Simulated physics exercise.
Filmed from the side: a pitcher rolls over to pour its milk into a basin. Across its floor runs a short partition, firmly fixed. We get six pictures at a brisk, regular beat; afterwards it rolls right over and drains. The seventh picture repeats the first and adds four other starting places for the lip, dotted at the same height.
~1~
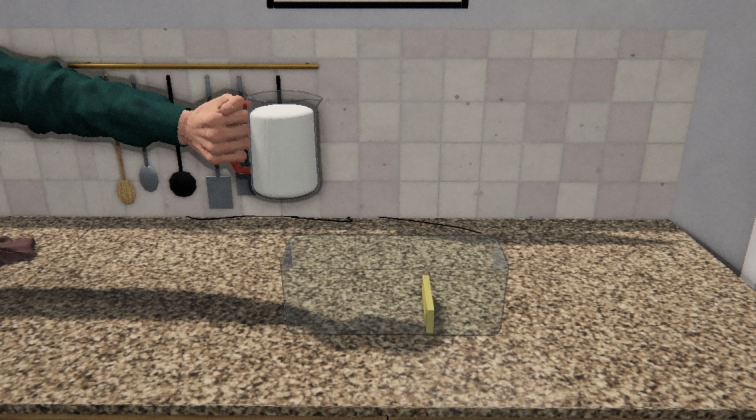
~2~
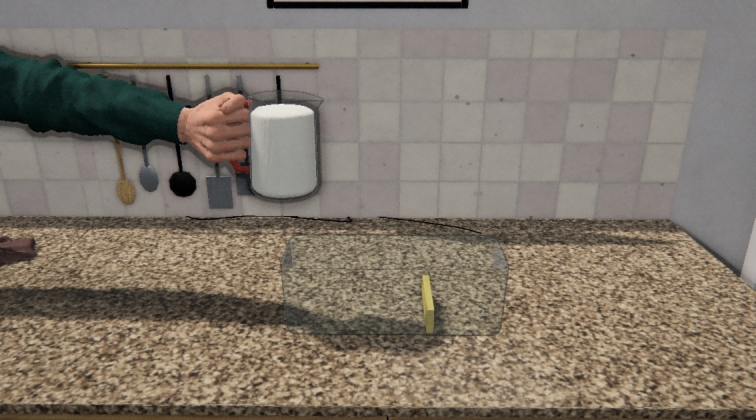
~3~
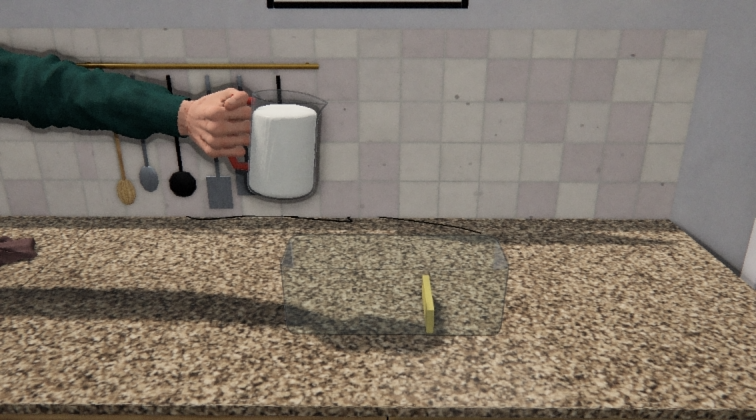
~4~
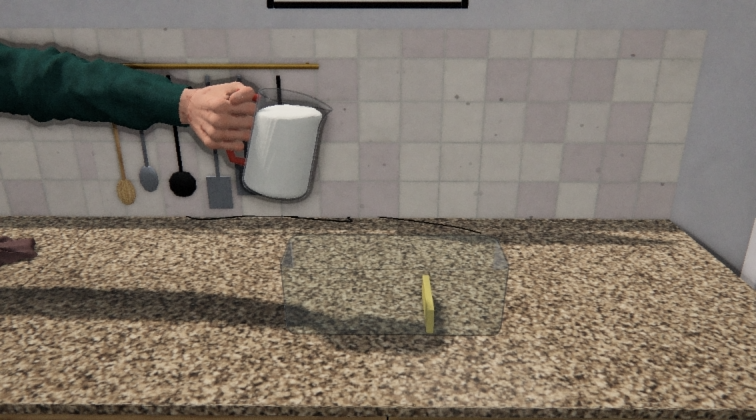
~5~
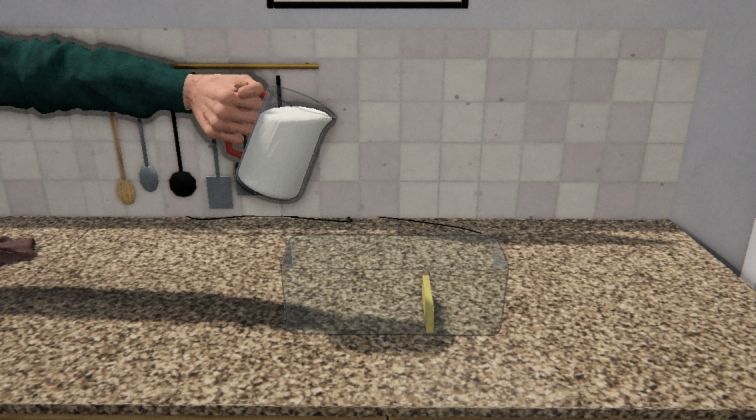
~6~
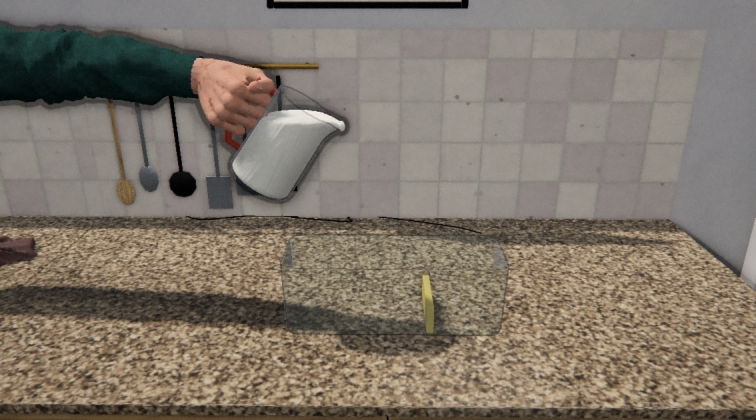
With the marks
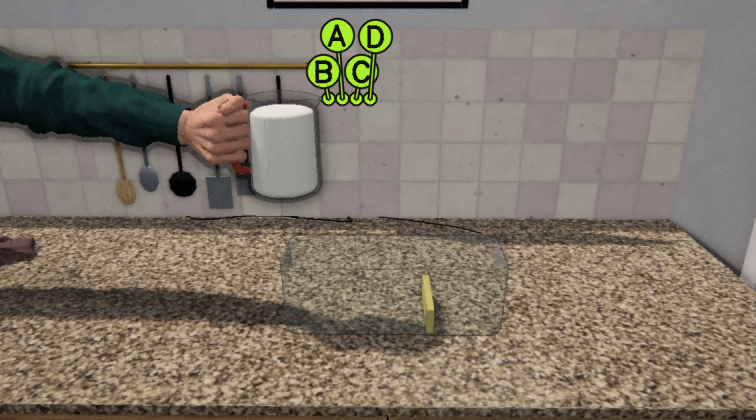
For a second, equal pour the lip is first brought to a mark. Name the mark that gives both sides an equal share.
Spot C does it best.
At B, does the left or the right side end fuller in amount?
More ends on the left.
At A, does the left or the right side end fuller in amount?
The left side.
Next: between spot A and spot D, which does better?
That is spot D.
On the marked copy, A at (342, 98); B at (328, 98); C at (356, 98); D at (370, 98).
If A is chosen, about 86 % ends left of the wall and 8 % right of it; 5 % is lost outside.
If B is chosen, about 93 % ends left of the wall and 4 % right of it; 3 % is lost outside.
If C is chosen, about 49 % ends left of the wall and 49 % right of it.
If D is chosen, about 29 % ends left of the wall and 69 % right of it.
